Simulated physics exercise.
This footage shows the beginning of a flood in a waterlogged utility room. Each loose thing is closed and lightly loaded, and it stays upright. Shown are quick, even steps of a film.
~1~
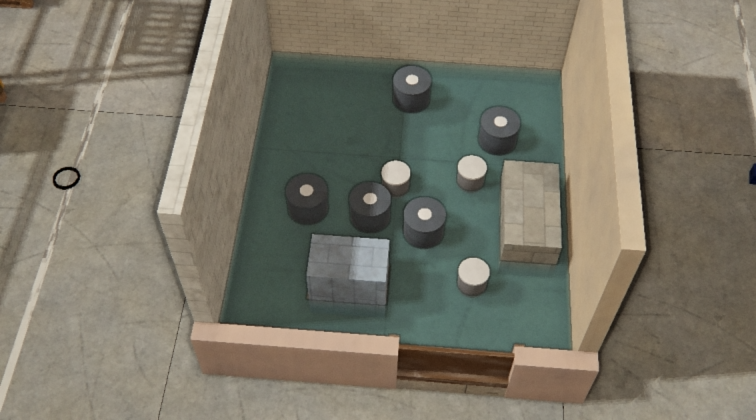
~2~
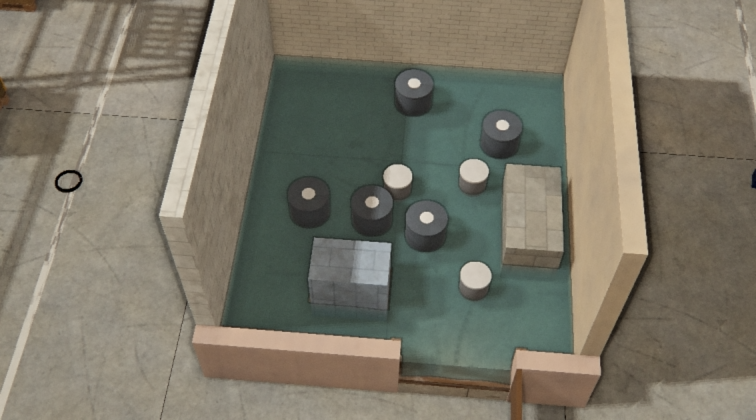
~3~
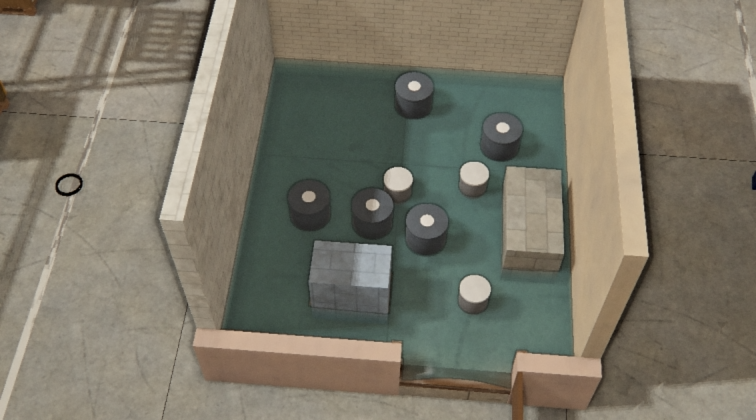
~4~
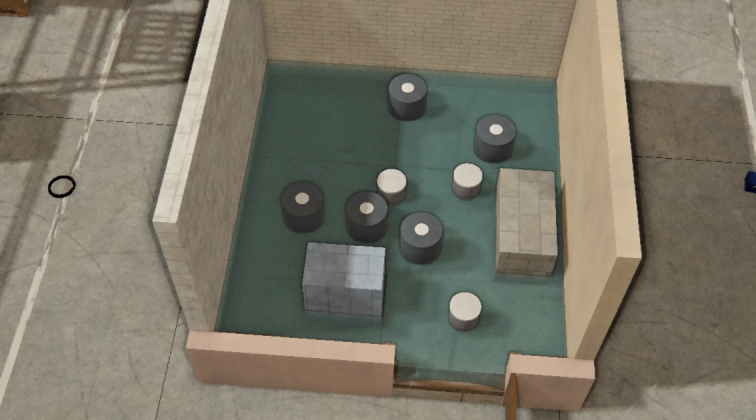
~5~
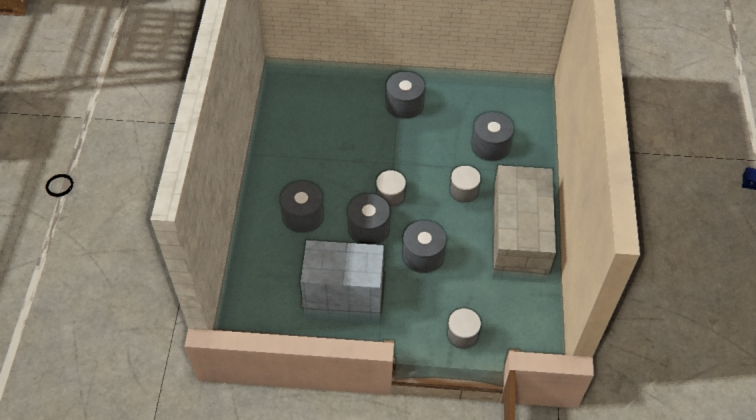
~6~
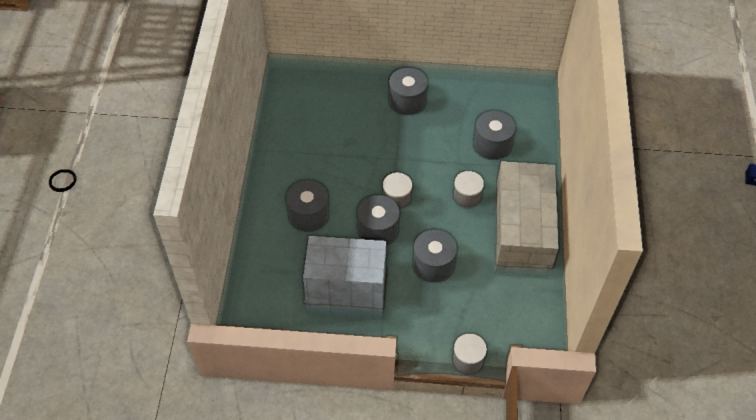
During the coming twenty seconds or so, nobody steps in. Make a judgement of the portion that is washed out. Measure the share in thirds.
Honestly, the part swept out lands in the top band of thirds.
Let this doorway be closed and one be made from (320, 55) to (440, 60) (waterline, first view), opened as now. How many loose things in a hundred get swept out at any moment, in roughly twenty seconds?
Roughly 100 in a hundred.
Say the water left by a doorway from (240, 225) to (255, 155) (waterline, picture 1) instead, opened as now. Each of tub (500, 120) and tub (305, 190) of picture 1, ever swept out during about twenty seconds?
One after the other: Remained, escaped.
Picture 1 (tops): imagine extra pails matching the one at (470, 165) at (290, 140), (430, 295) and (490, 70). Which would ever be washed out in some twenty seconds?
Outcome for each, listed in order: Does not leave, leaves, does not leave.
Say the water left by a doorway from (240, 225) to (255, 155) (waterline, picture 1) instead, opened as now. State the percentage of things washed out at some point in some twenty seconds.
About 80 per cent.
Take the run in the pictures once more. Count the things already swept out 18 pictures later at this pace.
5.
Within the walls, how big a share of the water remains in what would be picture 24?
Estimate: About 60 %.
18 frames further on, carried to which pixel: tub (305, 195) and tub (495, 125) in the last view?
First near (317, 232), second near (471, 234).
A moment on, 2 of 8 are out; 6 afloat.
Next, 5 of 8 are out; 3 afloat.
Later, 6 of 8 are out; 2 afloat.
In the end, 6 of 8 are out; 2 afloat.
